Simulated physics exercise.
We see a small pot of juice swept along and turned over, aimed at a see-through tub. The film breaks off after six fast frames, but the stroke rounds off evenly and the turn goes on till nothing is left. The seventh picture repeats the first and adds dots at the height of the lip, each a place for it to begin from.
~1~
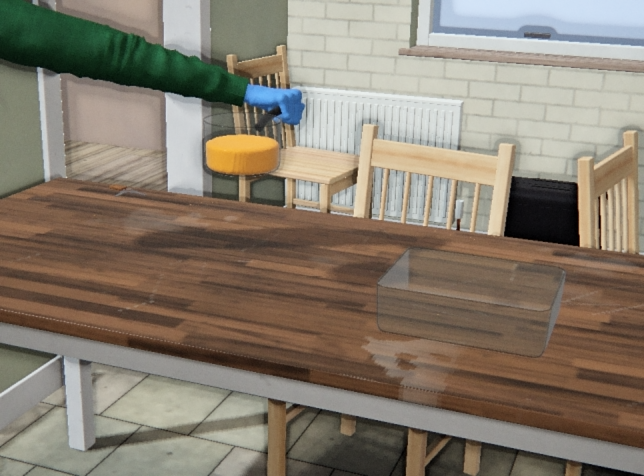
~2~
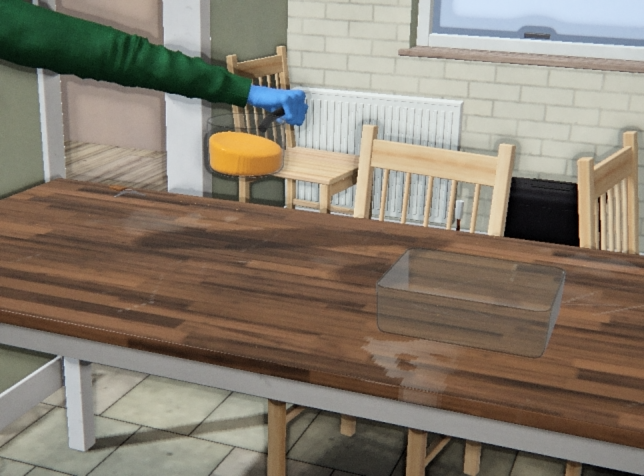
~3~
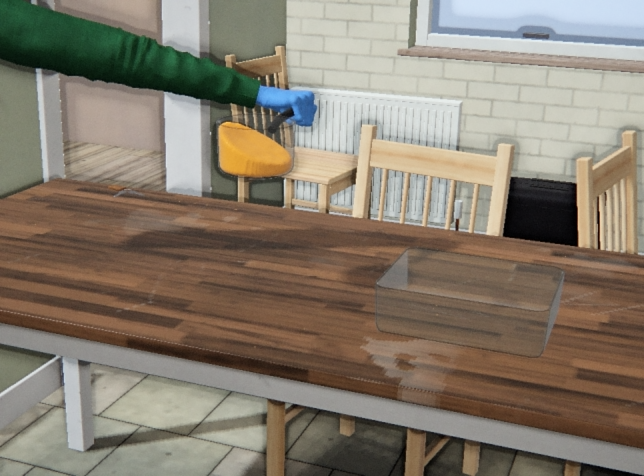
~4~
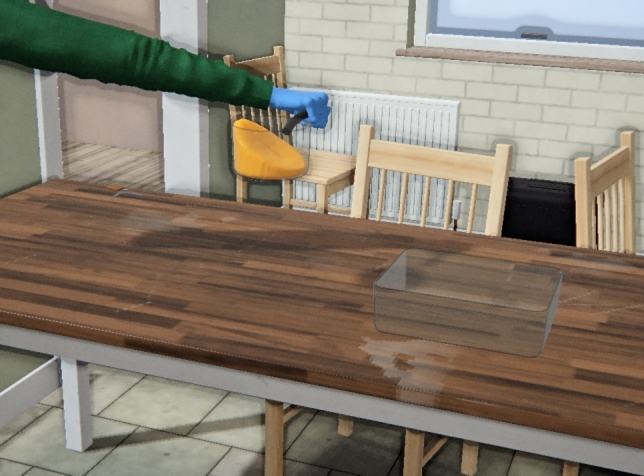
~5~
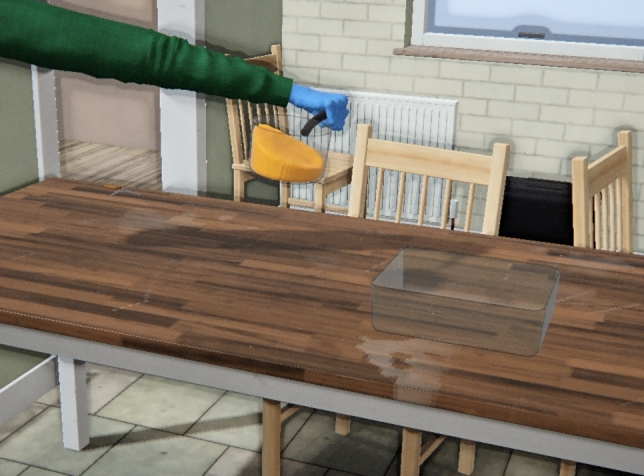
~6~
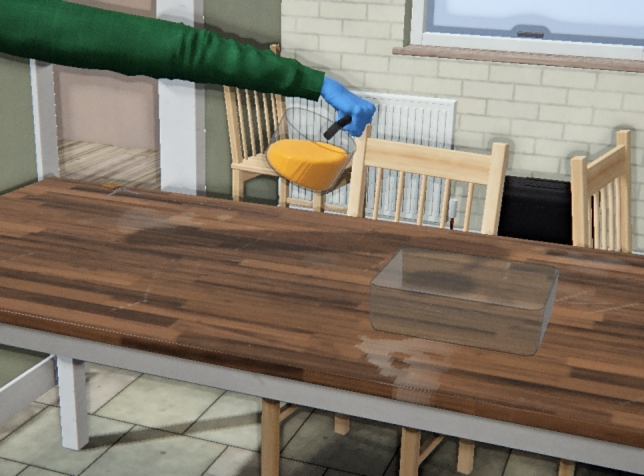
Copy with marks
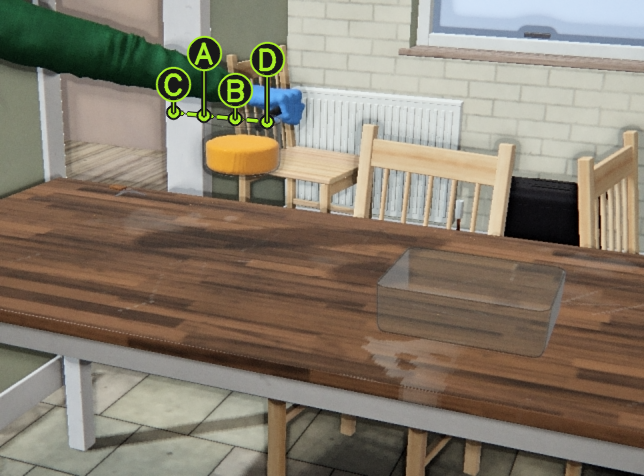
A blue-gloved hand on a green-sleeved arm, reaching in from the left, holds a small orange pot by a dark handle above the far side of a brown wooden table. Seen from slightly above in a tiled-floor room, a clear tub sits right of centre, with pale chairs, a white radiator and a brick wall behind. The arm carries the pot rightward, its tilt changing along the way, while the view barely shifts.
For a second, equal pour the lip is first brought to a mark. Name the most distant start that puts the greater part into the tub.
B.
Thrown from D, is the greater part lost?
No.
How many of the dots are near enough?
Two of them.
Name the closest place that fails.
The answer is A.
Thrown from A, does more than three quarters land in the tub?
No, it does not.
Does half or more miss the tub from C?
Yes, it does.
On the marked copy, A at (204, 115); B at (235, 118); C at (173, 112); D at (267, 121).
With A, about 24 % lands in the tub, 69 % falls short and 6 % goes beside or beyond.
With B, about 62 % lands in the tub, 19 % falls short and 19 % goes beside or beyond.
With C, about 0 % lands in the tub, 99 % falls short.
With D, about 66 % lands in the tub, 8 % falls short and 27 % goes beside or beyond.
